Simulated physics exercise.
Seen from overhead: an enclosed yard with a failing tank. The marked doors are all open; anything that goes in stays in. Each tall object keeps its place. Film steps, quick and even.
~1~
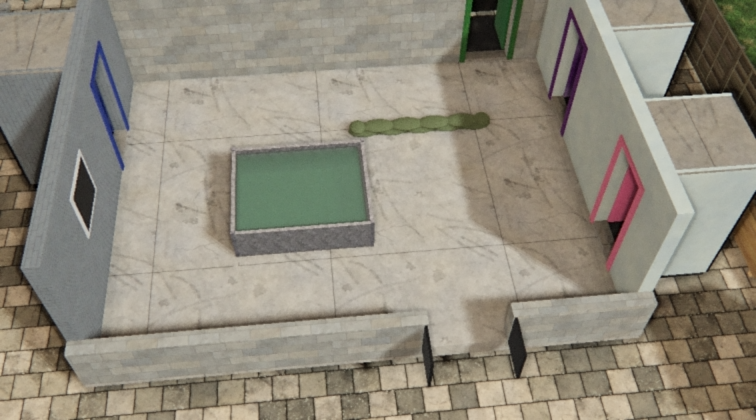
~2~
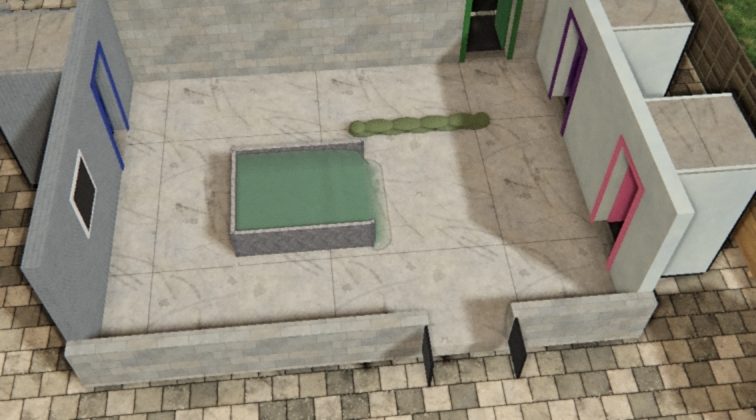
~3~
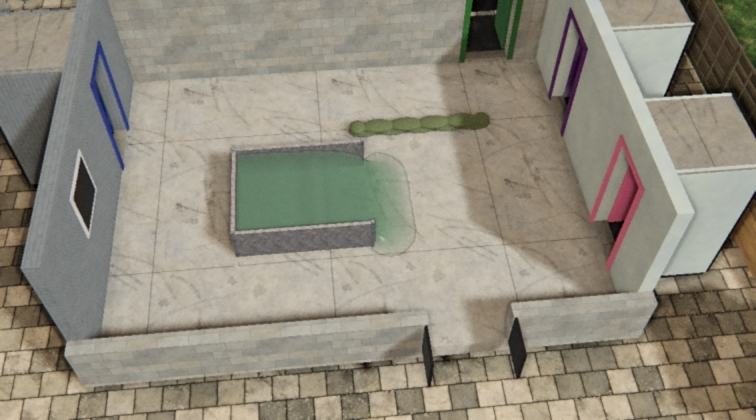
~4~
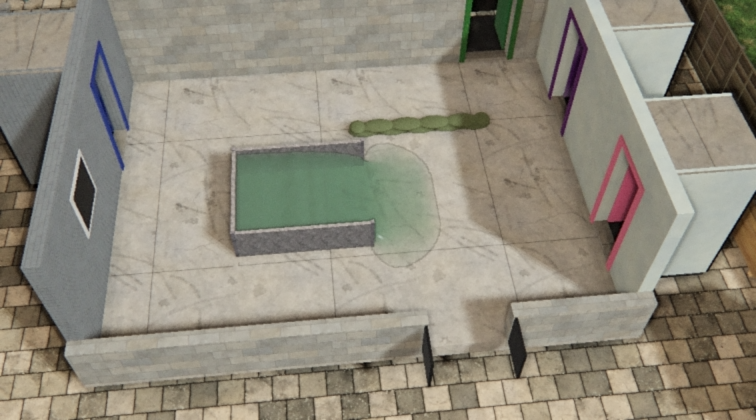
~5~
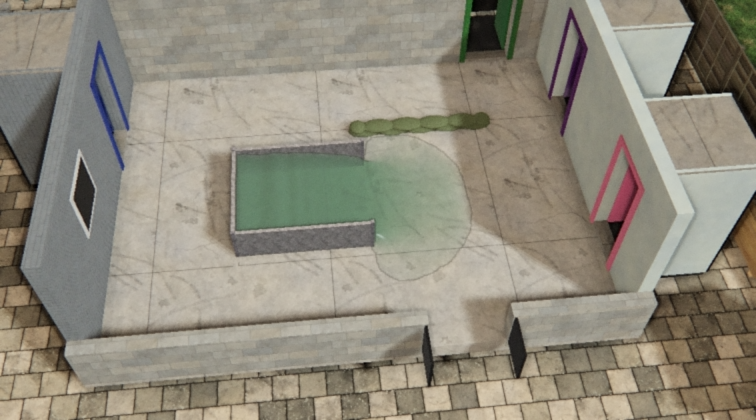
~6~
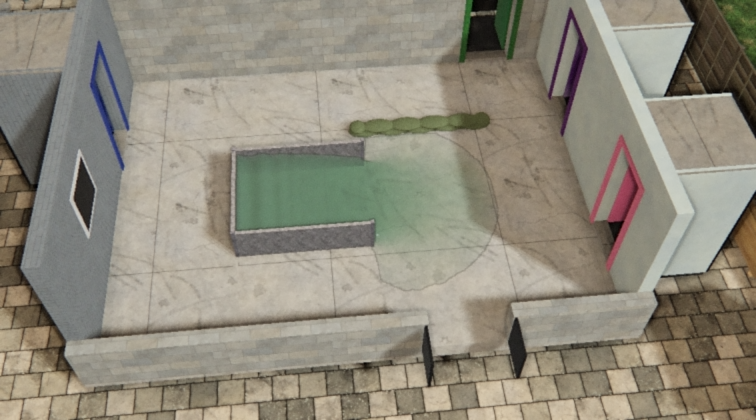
Green water pours from the right side of a walled tank and spreads across the yard.
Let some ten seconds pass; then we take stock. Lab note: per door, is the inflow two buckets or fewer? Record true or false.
Pink door false; purple door false; green door false; blue door true.
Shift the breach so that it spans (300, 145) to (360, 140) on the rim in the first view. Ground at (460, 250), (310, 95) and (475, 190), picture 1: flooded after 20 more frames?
One by one: Unsoaked; waterlogged; waterlogged.
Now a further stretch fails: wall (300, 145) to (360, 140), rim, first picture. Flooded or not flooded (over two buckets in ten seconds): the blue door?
Well, the blue door crosses the line this time.
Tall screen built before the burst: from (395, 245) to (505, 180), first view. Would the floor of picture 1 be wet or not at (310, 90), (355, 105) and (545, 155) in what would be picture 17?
Taking the points in turn, they are high and dry, high and dry and inundated.
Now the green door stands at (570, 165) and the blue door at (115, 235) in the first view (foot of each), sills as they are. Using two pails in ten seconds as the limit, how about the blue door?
Well, the way I see it, the blue door stays short of the threshold.
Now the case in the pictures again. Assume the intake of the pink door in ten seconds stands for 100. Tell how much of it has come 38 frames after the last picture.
About 95 per cent.
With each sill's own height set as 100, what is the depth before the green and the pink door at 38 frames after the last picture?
About 210 and 150 %.
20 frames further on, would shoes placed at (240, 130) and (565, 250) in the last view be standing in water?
Result, in the order given: Not wetted / wetted.
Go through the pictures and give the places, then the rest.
The first frame shows the water tank at (301, 188) is whole and still.
In the second frame, water pours out at (365, 196) and has run to (376, 248).
In the third frame, water pours out at (365, 197) and has run to (381, 156).
In the fourth frame, the front is at (428, 246), out from the gap at (365, 198).
In the fifth frame, the front is at (466, 227), out from the gap at (365, 198).
In the sixth frame, the front is at (493, 211), out from the gap at (365, 198).
A moment on, water covers 25 % of the floor; the pink door not reached, the purple door not reached, the green door not reached, the blue door not reached.
Next, water covers 35 % of the floor; the pink door over two buckets in, the purple door under two buckets in, the green door not reached, the blue door not reached.
Then, water covers 35 % of the floor; the pink door far over two buckets in, the purple door over two buckets in, the green door wet at the sill, nothing in, the blue door not reached.
Later, water covers 50 % of the floor; the pink door far over two buckets in, the purple door far over two buckets in, the green door over two buckets in, the blue door not reached.
In the end, water covers 85 % of the floor; the pink door far over two buckets in, the purple door far over two buckets in, the green door far over two buckets in, the blue door not reached.
